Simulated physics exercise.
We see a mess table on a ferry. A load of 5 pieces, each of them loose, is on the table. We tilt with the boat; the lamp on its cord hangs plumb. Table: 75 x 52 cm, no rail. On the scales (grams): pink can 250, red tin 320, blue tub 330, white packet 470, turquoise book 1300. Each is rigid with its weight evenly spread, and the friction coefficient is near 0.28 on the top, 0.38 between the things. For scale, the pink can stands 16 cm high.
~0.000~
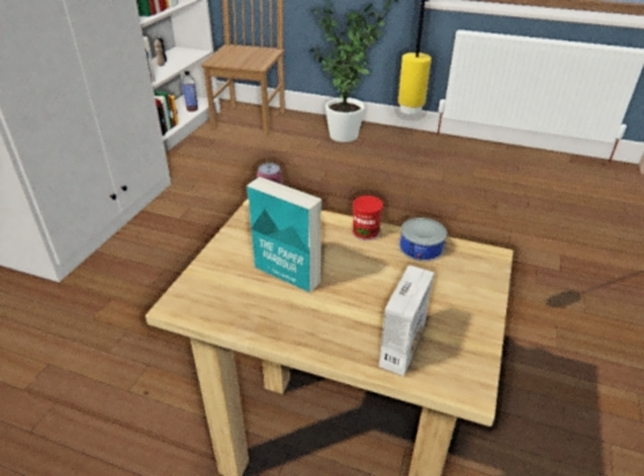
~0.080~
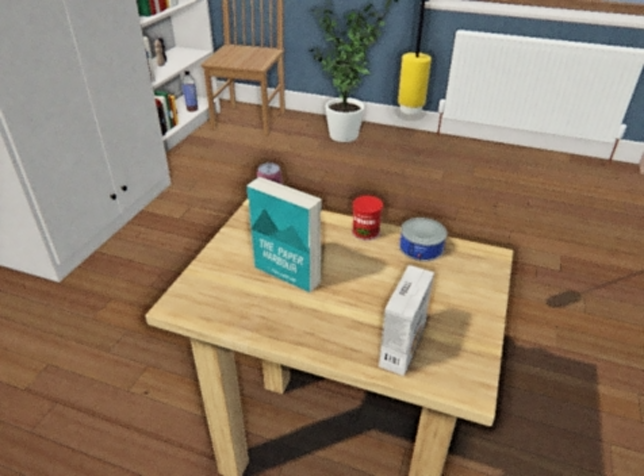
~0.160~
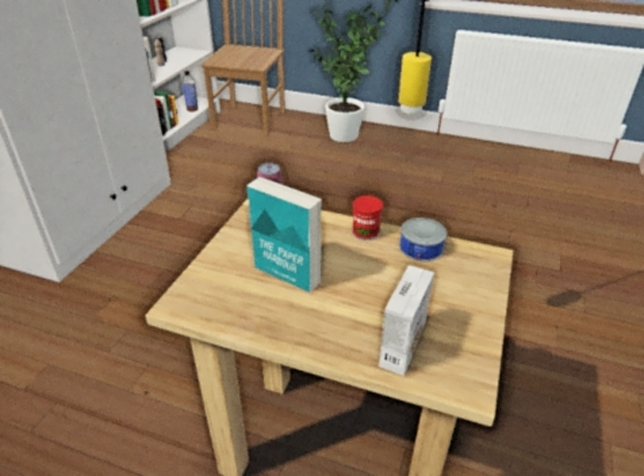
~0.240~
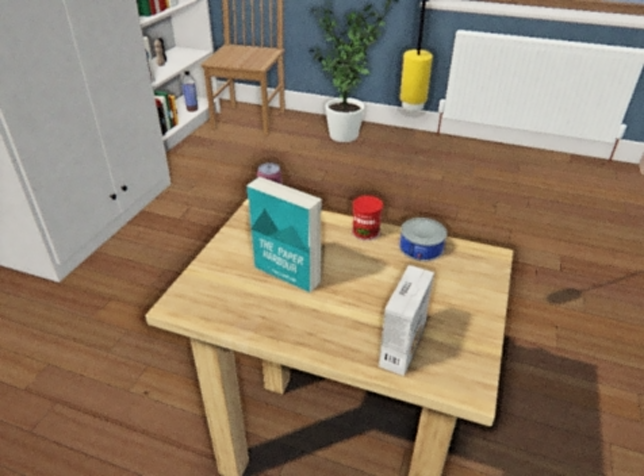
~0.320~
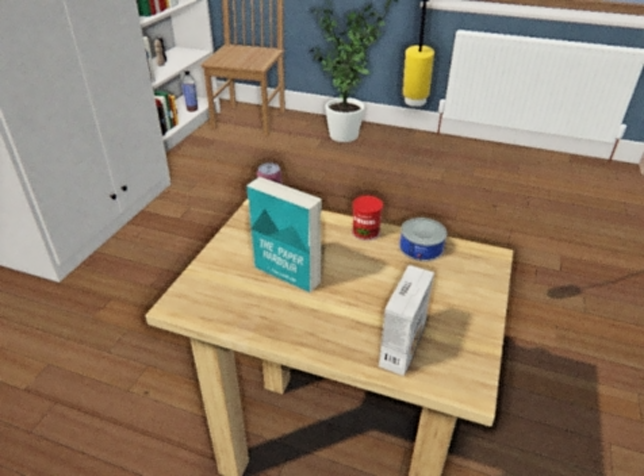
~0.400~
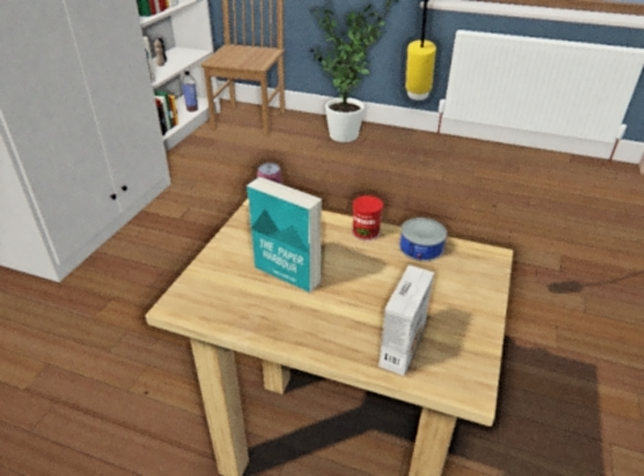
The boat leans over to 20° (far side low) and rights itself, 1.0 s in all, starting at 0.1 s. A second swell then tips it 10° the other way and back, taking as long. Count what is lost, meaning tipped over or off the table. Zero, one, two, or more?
Lost: Exactly two.
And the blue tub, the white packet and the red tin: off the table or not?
The blue tub ends on the table; the white packet is still on the table; the red tin ends off the table.
Around 0.80 s, floor tilted 13°, far side down; pink can shifted 3 cm near (275, 188); red tin shifted 3 cm near (370, 212); turquoise book tipped 58° against what carries it.
Around 1.10 s, boat level; red tin now off the table; pink can shifted 4 cm near (277, 186); turquoise book on its side.
Around 1.50 s, floor tilted 9°, near side down; pink can shifted 4 cm near (277, 186); turquoise book on its side; white packet shifted 5 cm.
Finally (2.6 s), off the table, red tin; on their side or leaning hard on the table, turquoise book; the other 3 still in place (within 5 cm). In the last view, pink can near (277, 186), red tin near (393, 265).
